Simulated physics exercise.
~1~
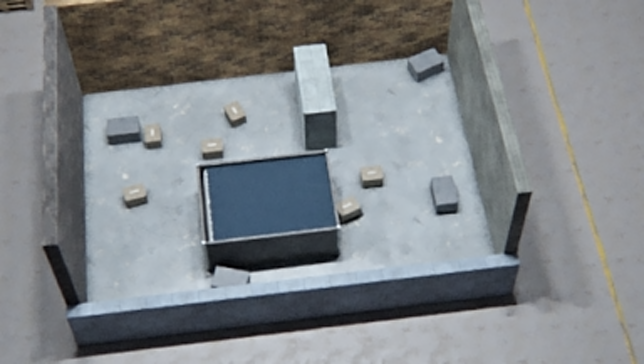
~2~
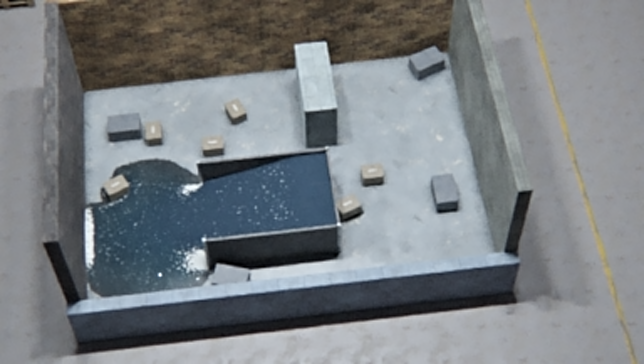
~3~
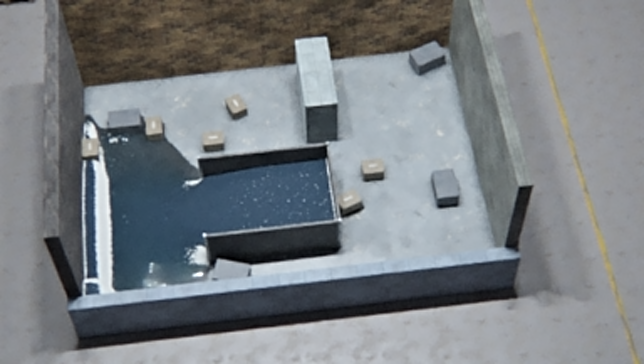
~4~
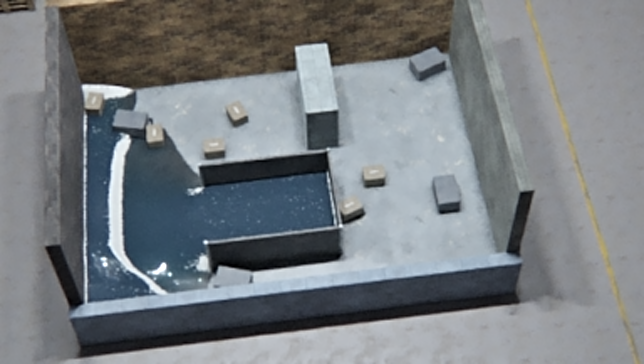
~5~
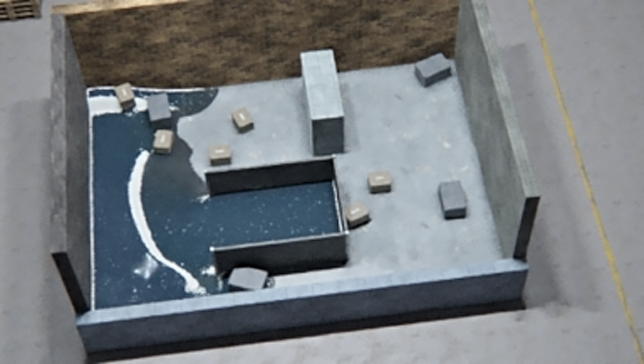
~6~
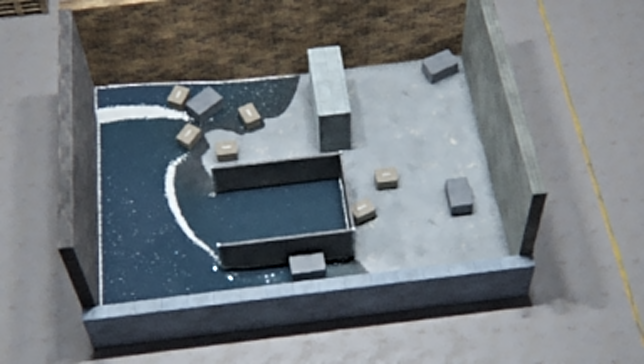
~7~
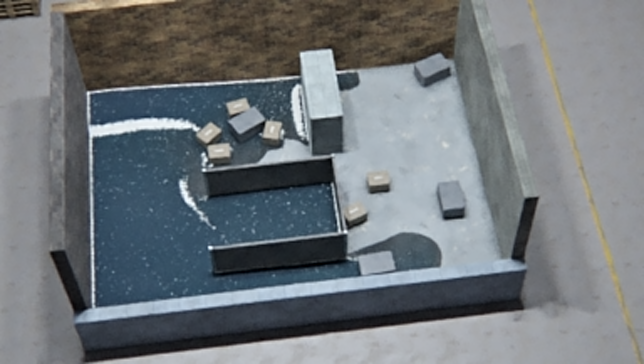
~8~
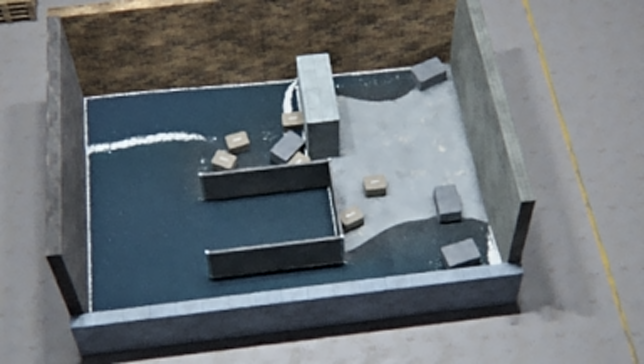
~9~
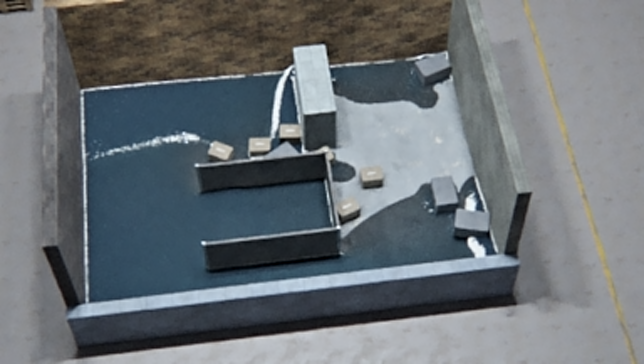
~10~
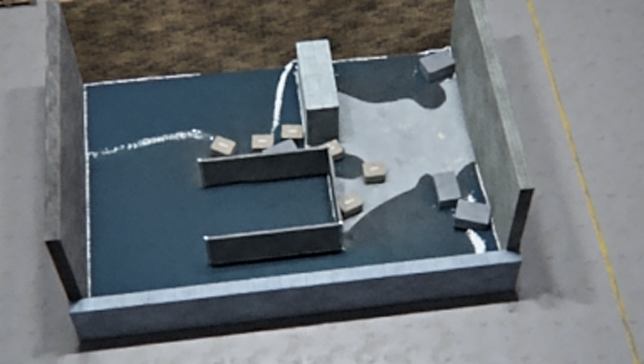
In a small walled yard, the left side of a dark tank gave way and water spread across the floor, carrying several boxes and bins rightward as it rounded the tank, until some bunched by an upright block and others rested near the right wall.
